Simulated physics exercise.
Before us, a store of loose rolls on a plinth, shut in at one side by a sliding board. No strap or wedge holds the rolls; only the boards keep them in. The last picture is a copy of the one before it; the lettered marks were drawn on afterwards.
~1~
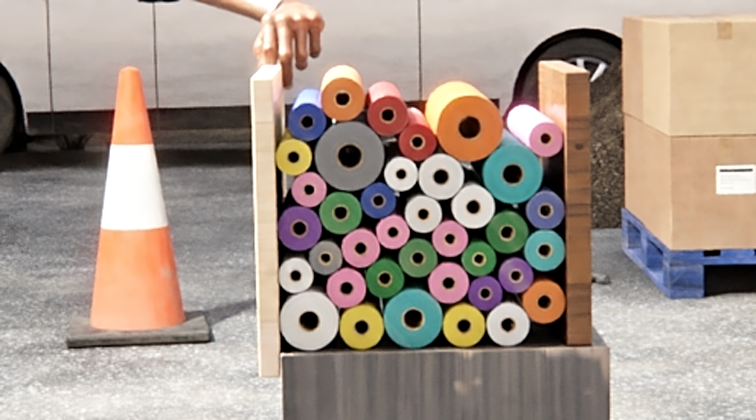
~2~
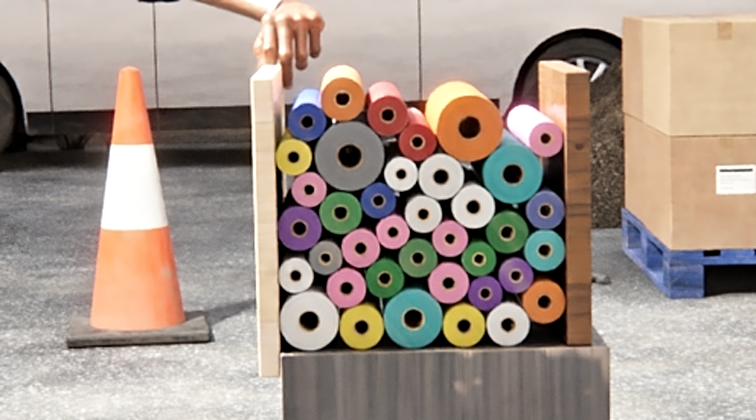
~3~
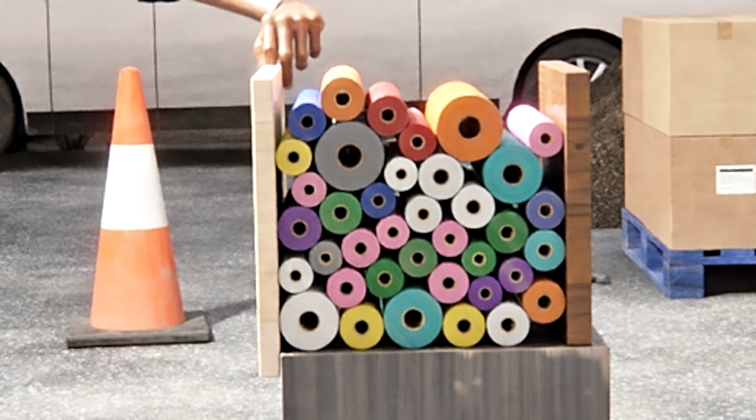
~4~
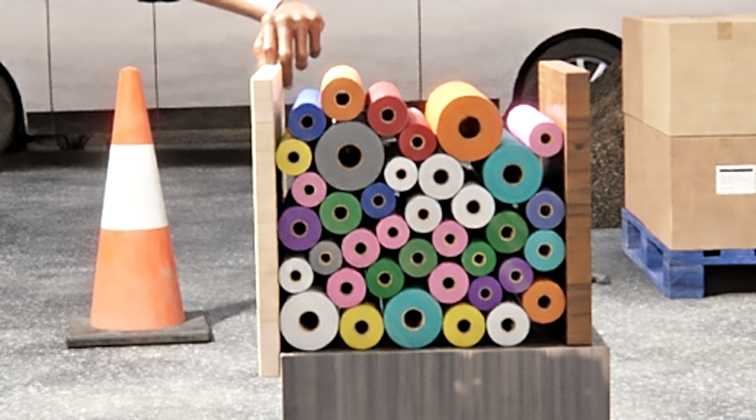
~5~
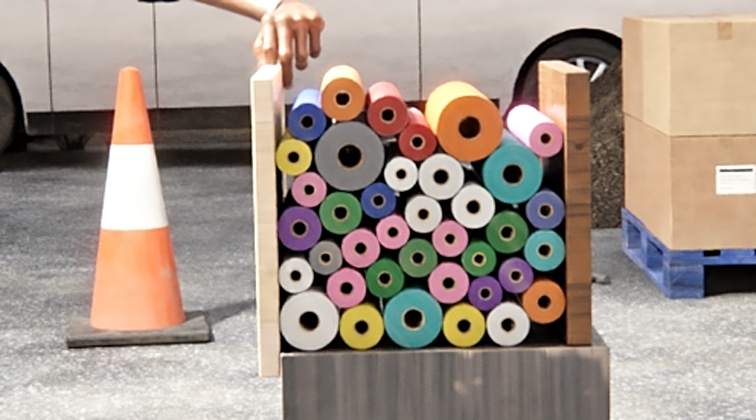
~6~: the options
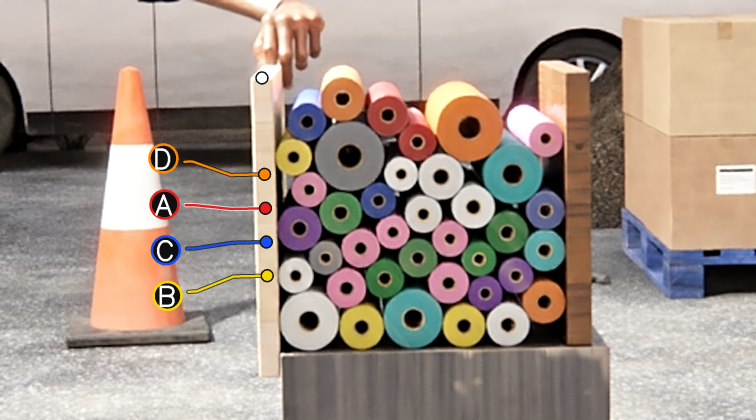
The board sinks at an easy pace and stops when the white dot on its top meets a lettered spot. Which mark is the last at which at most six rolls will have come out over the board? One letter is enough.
C is the limit.
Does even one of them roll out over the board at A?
At A: Yes.
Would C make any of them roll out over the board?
Yes.
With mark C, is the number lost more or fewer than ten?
Fewer than ten.
On the copy, A at (265, 208); B at (267, 276); C at (266, 242); D at (264, 174); the white dot at (262, 78).
On C. First, top of the board (275, 152).
Then, top of the board (277, 237).
Finally, top of the board (277, 240), three out over the board.
By contrast, A three out over the board; B more than six out over the board; D none out over the board.
